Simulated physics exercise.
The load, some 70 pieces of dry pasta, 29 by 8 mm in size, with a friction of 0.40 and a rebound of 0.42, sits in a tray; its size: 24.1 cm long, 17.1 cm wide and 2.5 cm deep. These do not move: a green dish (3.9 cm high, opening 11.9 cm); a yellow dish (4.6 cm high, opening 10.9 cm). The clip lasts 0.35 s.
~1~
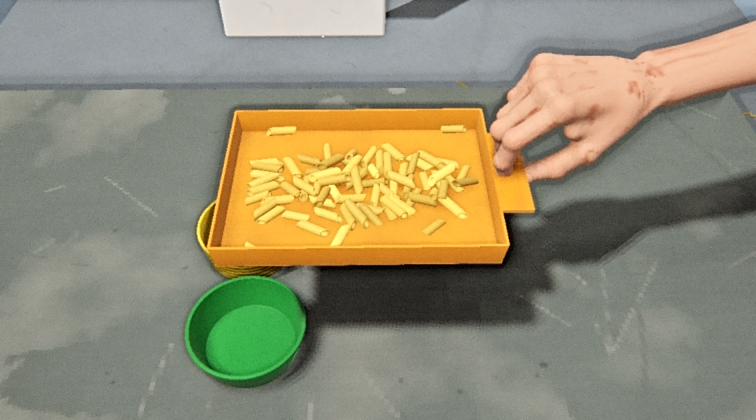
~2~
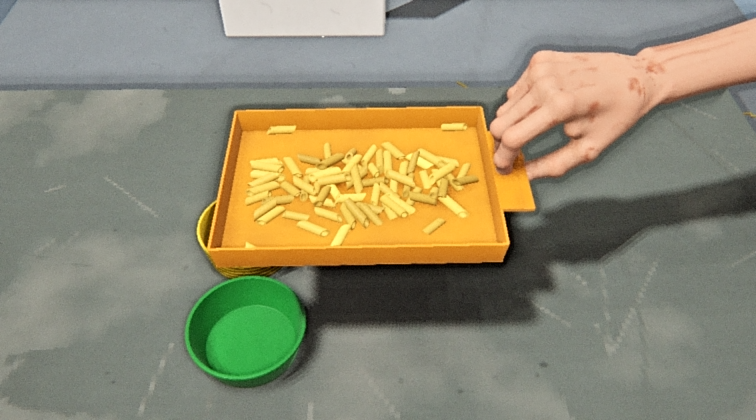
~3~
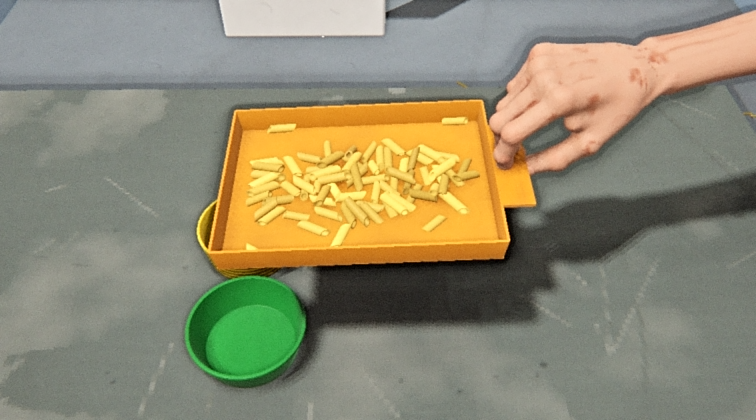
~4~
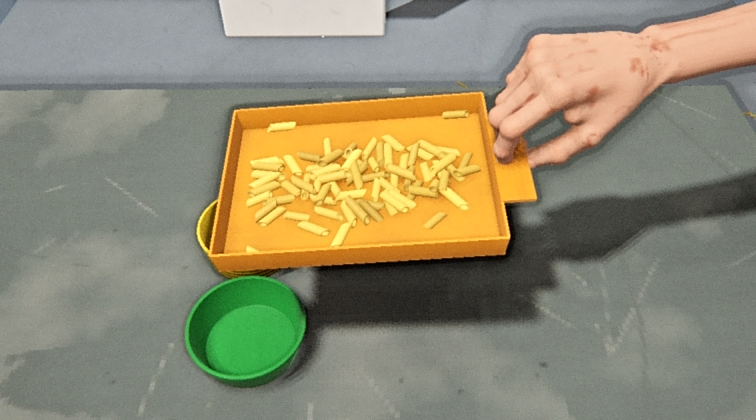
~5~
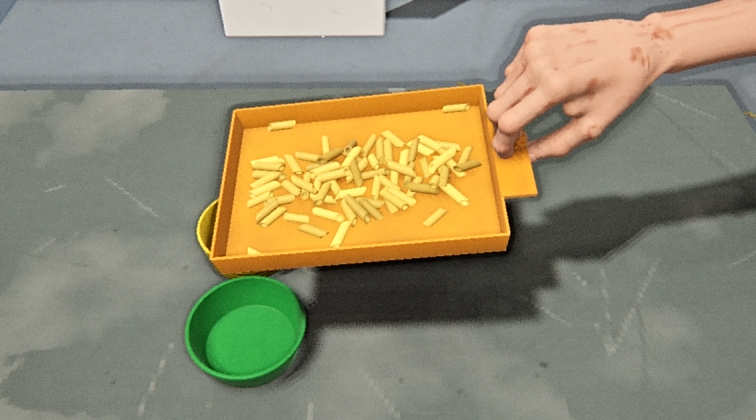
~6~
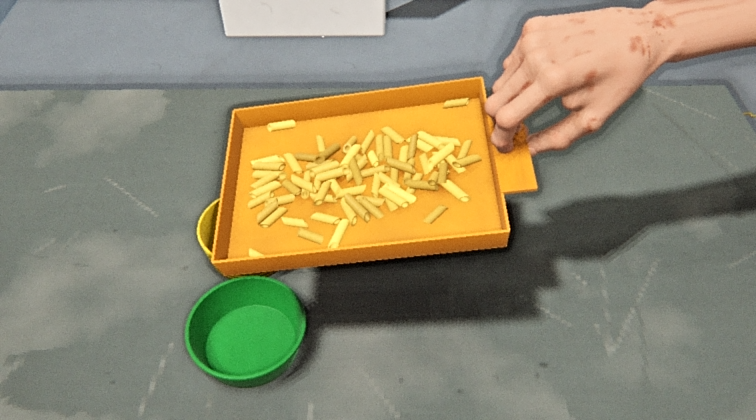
On a scuffed grey table, a hand gripped the right end of an orange tray of dry pasta and slowly tilted it slightly toward the front left, while a green dish and a yellow dish stayed put.
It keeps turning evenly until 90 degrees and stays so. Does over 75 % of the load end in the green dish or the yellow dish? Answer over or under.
Share kept below, set against 75 %: Over.
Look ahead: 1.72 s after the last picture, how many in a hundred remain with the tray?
Roughly 90 per cent.
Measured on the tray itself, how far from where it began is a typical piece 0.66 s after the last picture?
Some 5 cm.
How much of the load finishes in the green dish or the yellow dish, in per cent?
About 90 per cent.
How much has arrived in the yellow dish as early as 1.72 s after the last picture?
About 0 per cent by then.
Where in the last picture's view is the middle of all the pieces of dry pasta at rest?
Around (263, 341).
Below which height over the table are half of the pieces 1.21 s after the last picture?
About 18 cm.
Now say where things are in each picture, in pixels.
Tray at (359, 248); tilt 0 degrees; leading edge at (224, 173); middle of the load at (357, 180); green dish at (246, 324); yellow dish at (246, 224), in the first frame.
Tray at (359, 248); tilt 1 degrees; leading edge at (224, 173); middle of the load at (357, 180), in the second frame.
Tray at (358, 248); tilt 3 degrees; leading edge at (224, 175); middle of the load at (357, 178), in the third frame.
Tray at (358, 248); tilt 6 degrees; low side front left; leading edge at (224, 176); middle of the load at (357, 176), in the fourth frame.
Tray at (358, 248); tilt 9 degrees; low side front left; leading edge at (224, 178); middle of the load at (357, 174), in the fifth frame.
Tray at (357, 248); tilt 11 degrees; low side front left; leading edge at (224, 180); middle of the load at (356, 172); green dish at (246, 324); yellow dish at (246, 224), in the sixth frame.
Then, 0.66 s after the last picture, tilt 38 degrees; tray 100 %; middle of all pieces on or above the table near (315, 208).
Then, 1.21 s after the last picture, tilt 59 degrees; tray 100 %; middle of all pieces on or above the table near (310, 213).
Then, 1.72 s after the last picture, tilt 79 degrees; green dish 10 %, tray 90 %; middle of all pieces on or above the table near (300, 231).
Then, 2.20 s after the last picture, tilt 90 degrees; green dish 80 %, tray 15 %; middle of all pieces on or above the table near (264, 330).
In the end, green dish 90 %, outside 5 %, tray 5 %.
